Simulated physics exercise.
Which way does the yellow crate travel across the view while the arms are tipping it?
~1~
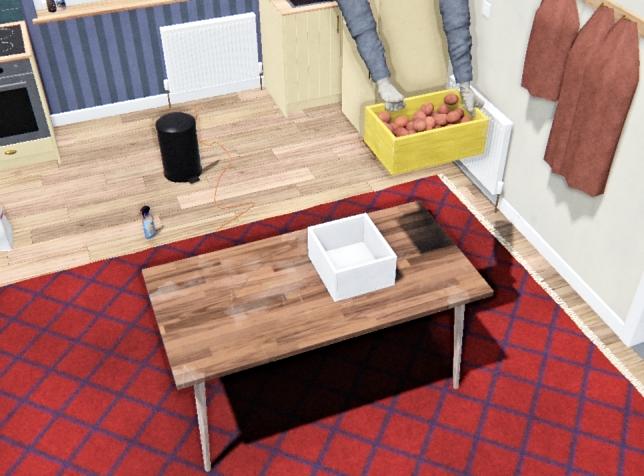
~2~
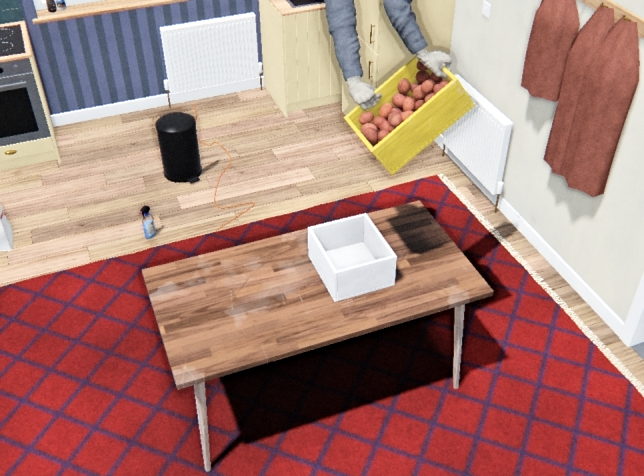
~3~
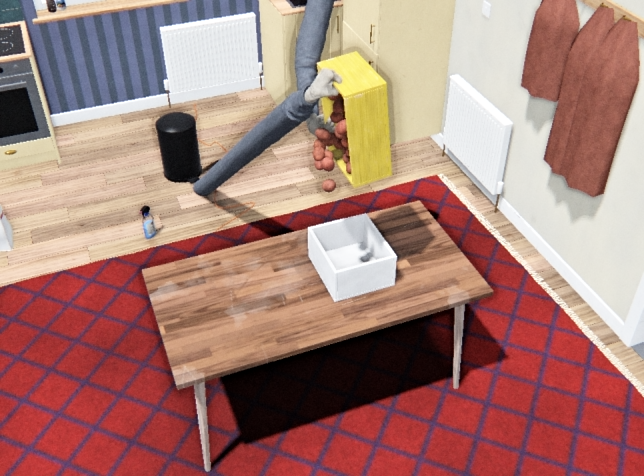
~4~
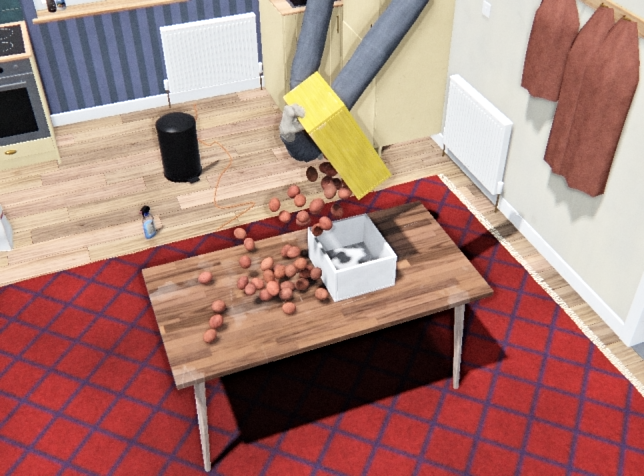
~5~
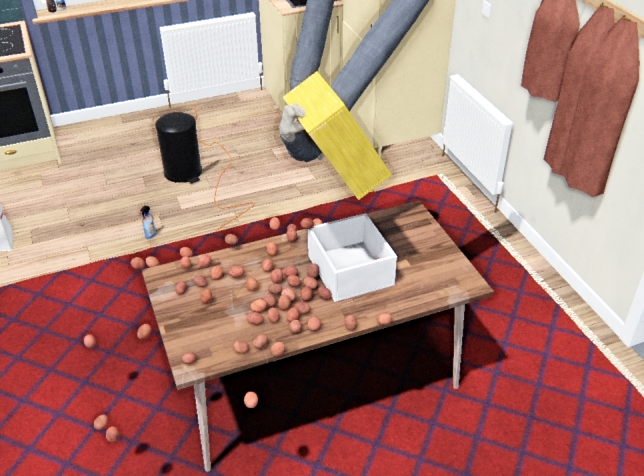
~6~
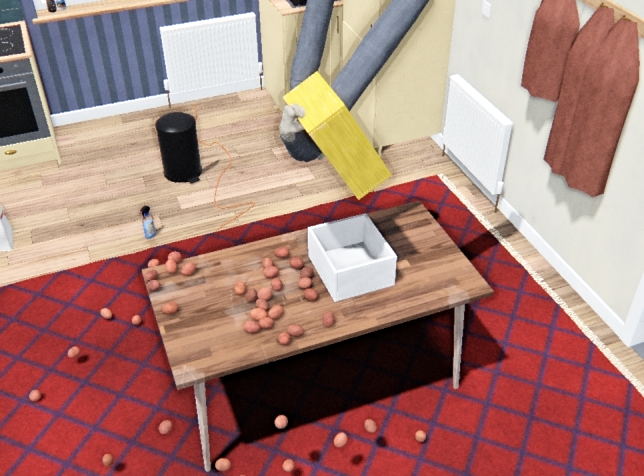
The yellow crate moves to the left, away from the radiator by the right-hand wall.
